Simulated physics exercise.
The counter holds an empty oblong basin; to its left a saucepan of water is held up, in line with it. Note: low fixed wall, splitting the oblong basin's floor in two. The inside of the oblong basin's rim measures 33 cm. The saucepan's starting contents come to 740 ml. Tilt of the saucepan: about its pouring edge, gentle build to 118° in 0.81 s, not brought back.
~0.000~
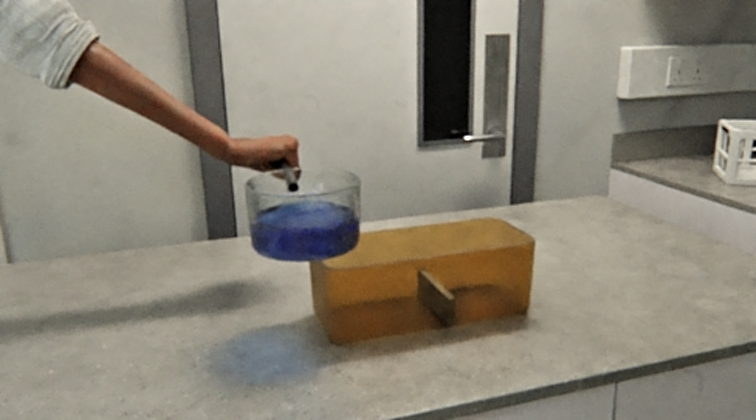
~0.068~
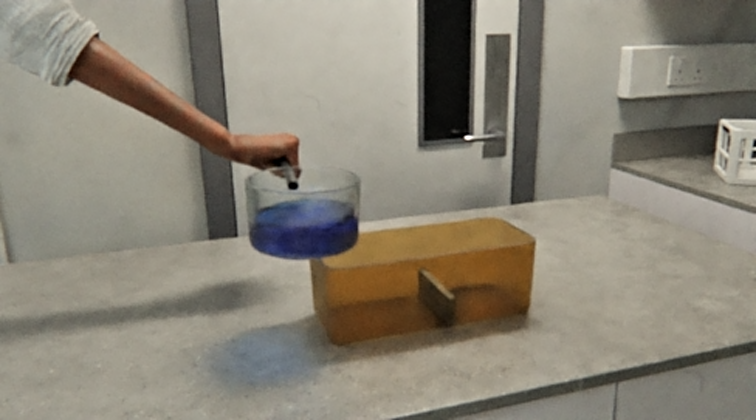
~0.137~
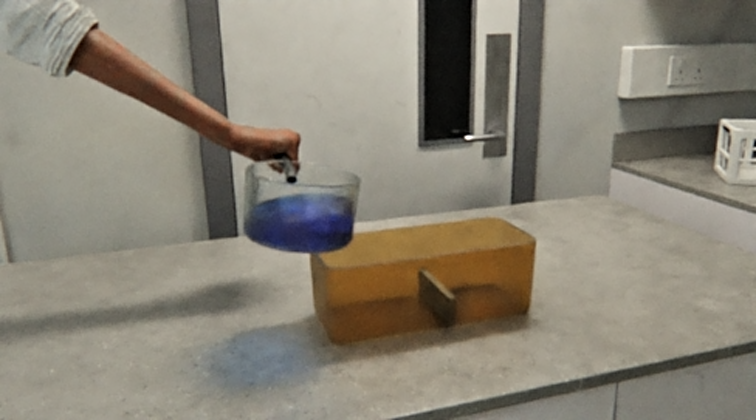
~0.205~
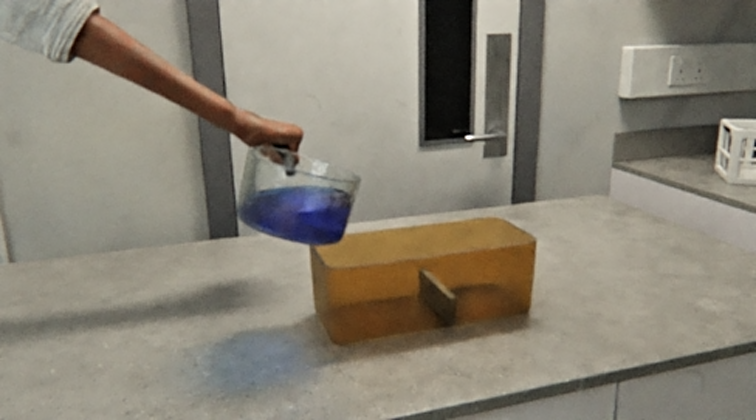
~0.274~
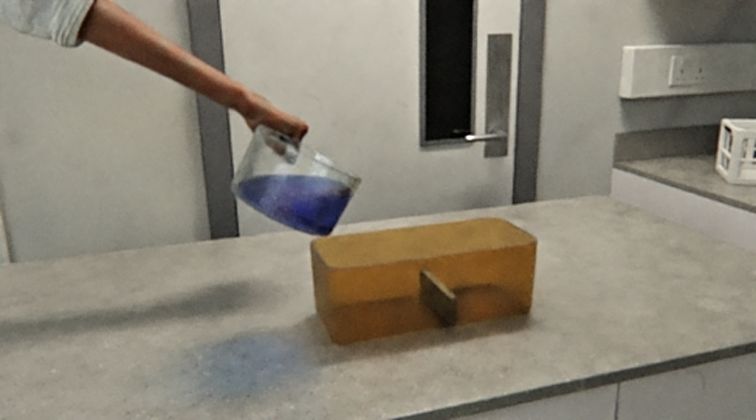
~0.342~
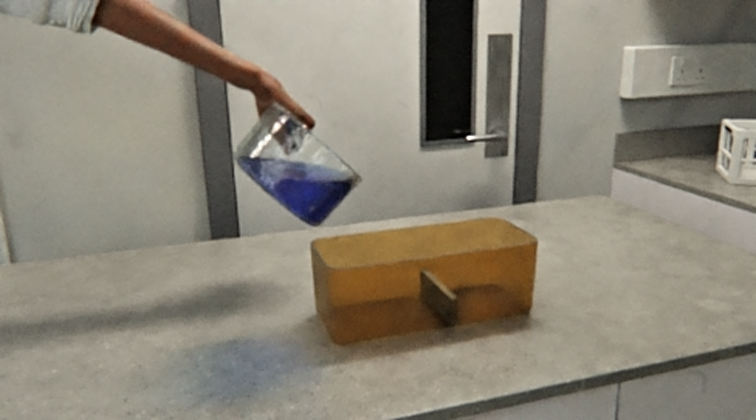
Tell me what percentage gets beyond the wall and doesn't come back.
Around 36 % gets beyond the wall and stays.
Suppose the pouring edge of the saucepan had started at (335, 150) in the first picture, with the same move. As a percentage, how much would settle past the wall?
In that case roughly 20 per cent.
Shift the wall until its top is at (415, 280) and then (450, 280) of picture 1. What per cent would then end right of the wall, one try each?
The first try gives 70 percent and the second 15 percent.
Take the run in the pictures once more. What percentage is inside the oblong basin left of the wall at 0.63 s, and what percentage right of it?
Lab note: Left near 8 %, right near 0.
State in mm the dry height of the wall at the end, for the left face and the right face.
I'd say some 22 mm on the left and some 26 mm on the right.
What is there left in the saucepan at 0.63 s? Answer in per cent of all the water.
Roughly 36 %.
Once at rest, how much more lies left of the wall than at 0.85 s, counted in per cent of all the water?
Near 22 percent, more or less.
Then, 0.63 s in, the tilt is 104° and 37 per cent is still to pour, 8 is left of the wall and 0 right of it.
Then, 0.85 s in, the tilt is 118° and 3 per cent is still to pour, 37 is left of the wall and 46 right of it.
Then, 1.07 s in, the tilt is 118° and 0 per cent is still to pour, 52 is left of the wall and 32 right of it.
Then, 1.31 s in, the tilt is 118° and 0 per cent is still to pour, 59 is left of the wall and 36 right of it.
Finally, 59 per cent lies left of the wall, 36 right of it and 5 outside.
